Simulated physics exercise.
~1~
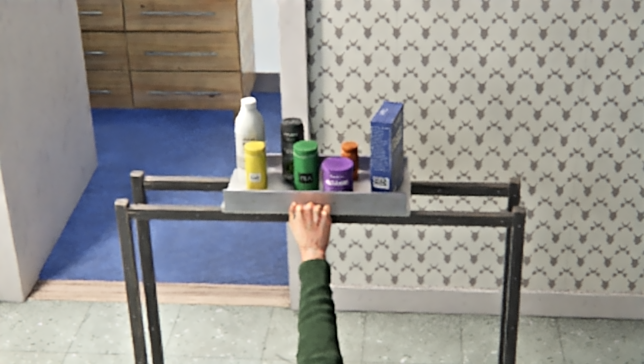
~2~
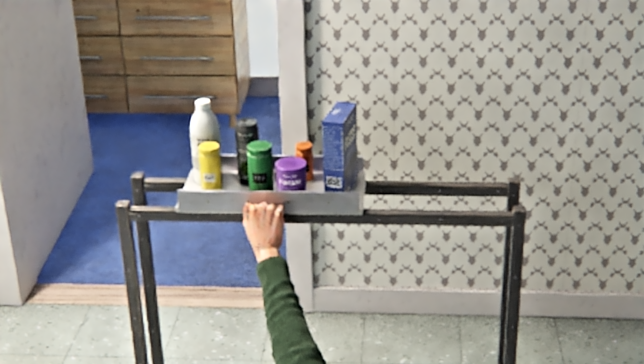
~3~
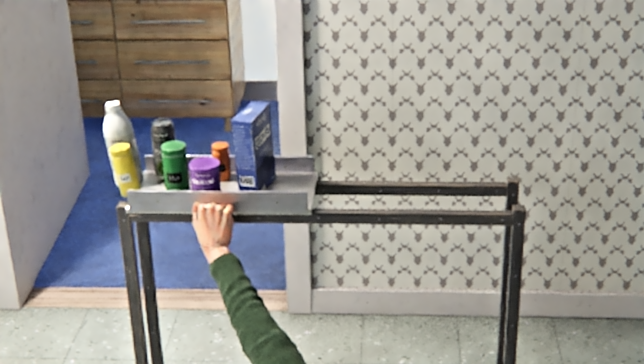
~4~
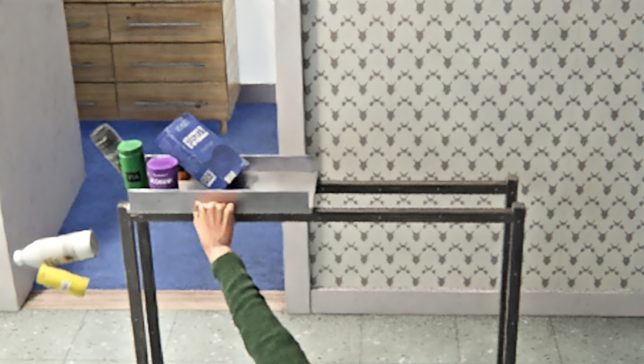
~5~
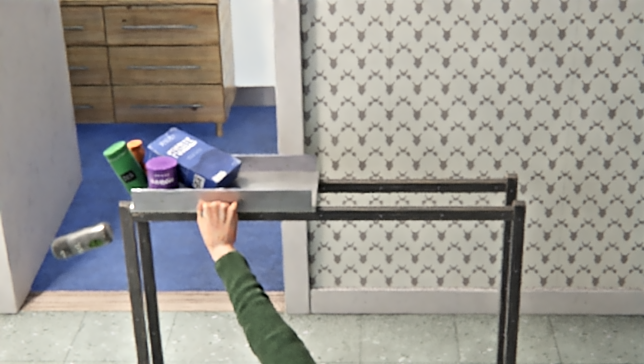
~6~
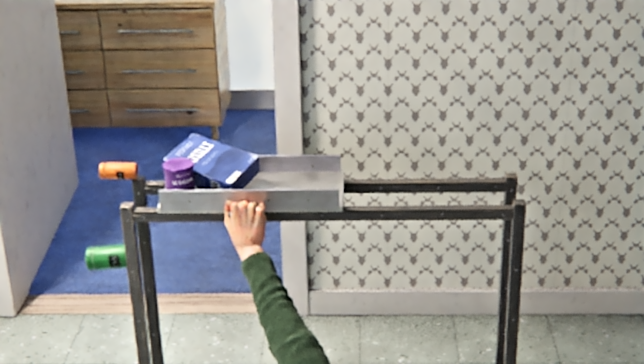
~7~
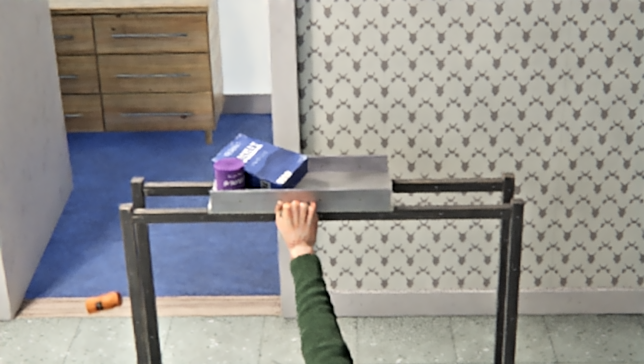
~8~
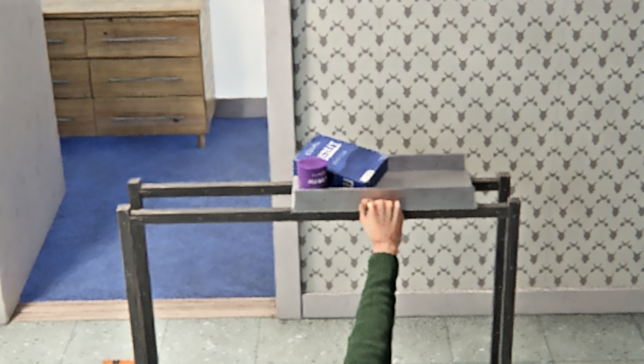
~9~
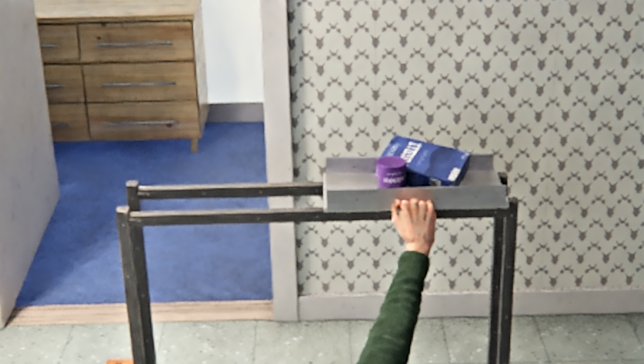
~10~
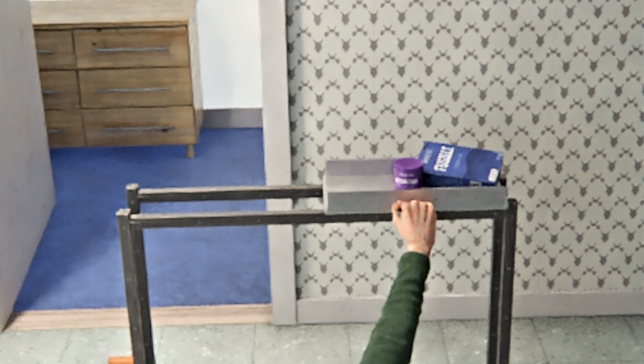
Five containers toppling off a tray's left end as a hand slides it left then right, leaving a purple tin and blue packet.
